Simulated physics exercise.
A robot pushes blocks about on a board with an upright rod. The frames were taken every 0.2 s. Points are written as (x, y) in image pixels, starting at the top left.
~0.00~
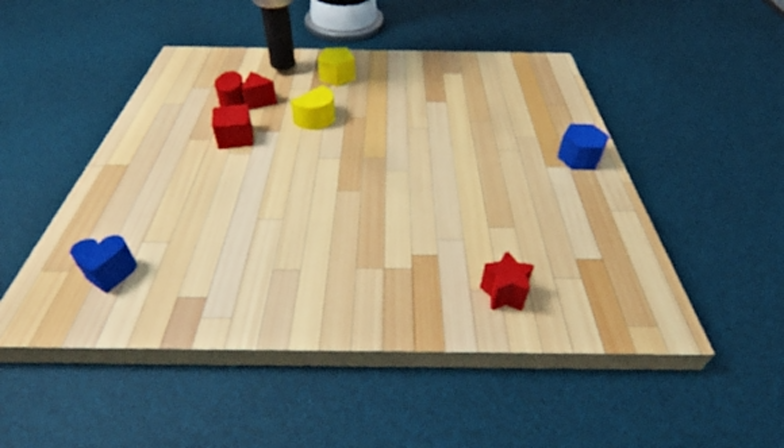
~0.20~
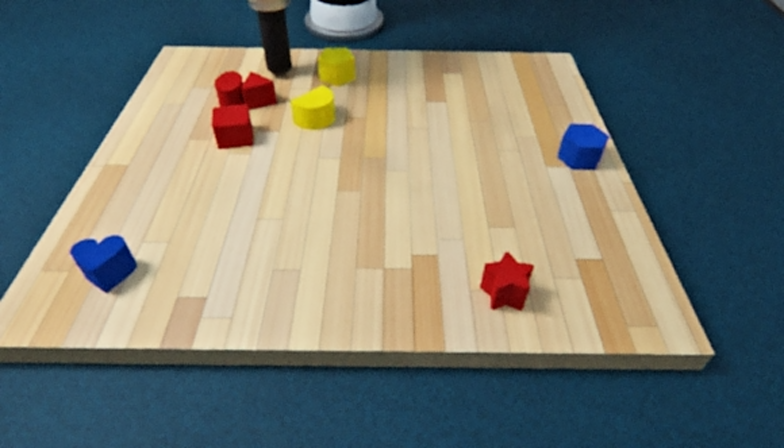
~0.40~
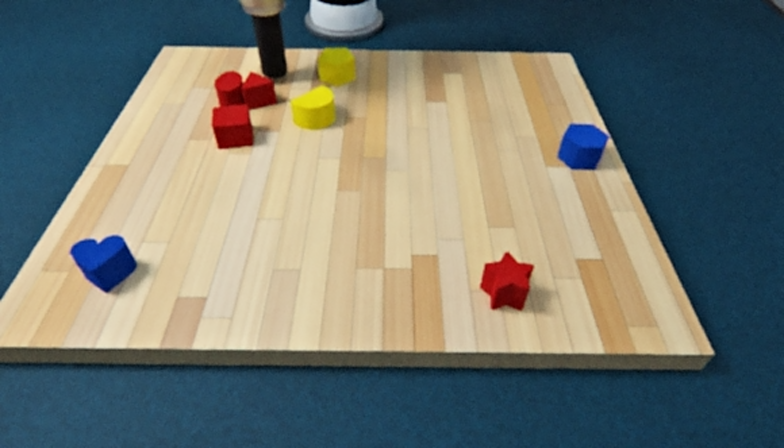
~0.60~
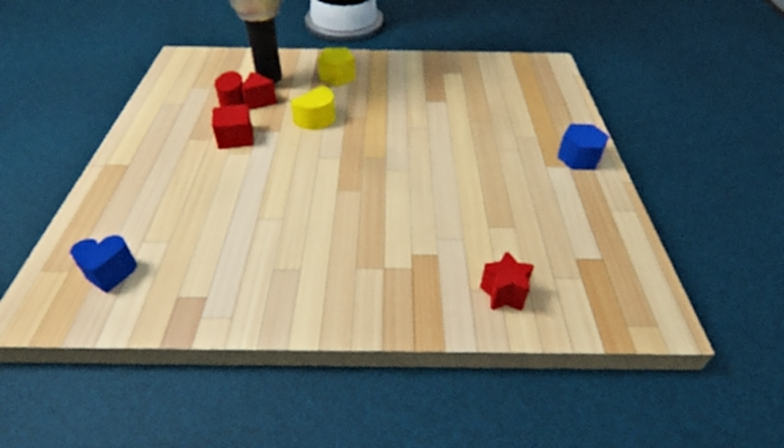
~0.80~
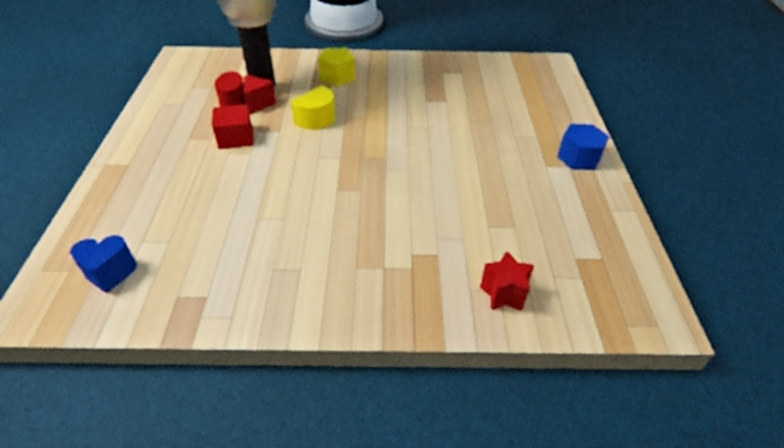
A dark upright rod stands near the back left of a light wooden board on a blue-green surface, seen from the front and above. Red blocks cluster beside it with two yellow ones to their right, a blue heart and red star sit nearer, and another blue block lies right. The rod glides slightly left and nearer, toward the red cluster, while the blocks and view stay still.
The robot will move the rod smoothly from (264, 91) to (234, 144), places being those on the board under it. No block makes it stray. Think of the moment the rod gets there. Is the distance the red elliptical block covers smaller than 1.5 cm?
Yes, that is what happens.
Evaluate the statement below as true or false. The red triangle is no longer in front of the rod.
The statement is incorrect.
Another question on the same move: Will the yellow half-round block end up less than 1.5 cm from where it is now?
I expect so.
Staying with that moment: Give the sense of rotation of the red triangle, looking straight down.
Overhead view: Anti-clockwise.
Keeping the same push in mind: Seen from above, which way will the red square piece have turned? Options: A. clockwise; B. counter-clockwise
I choose A.
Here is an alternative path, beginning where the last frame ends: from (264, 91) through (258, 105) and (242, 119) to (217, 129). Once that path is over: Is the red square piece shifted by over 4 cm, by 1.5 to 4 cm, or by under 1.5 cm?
Its final spot will lie 1.5 to 4 cm from the current one.
The first path, step by step. One third of the way, rod at (253, 101); red elliptical block at (223, 83), turned 20° clockwise; red square piece at (229, 120), turned 15° clockwise; red triangle at (246, 100), turned 15° anticlockwise.
Two thirds of the way, rod at (244, 118); red elliptical block at (223, 83), turned 20° clockwise; red square piece at (226, 132), turned 50° clockwise; red triangle at (244, 116), turned 40° anticlockwise.
At the end, rod at (232, 137); red elliptical block at (223, 83), turned 20° clockwise; red square piece at (213, 154), turned 50° clockwise; red triangle at (232, 136), turned 40° anticlockwise; yellow half-round block unmoved.
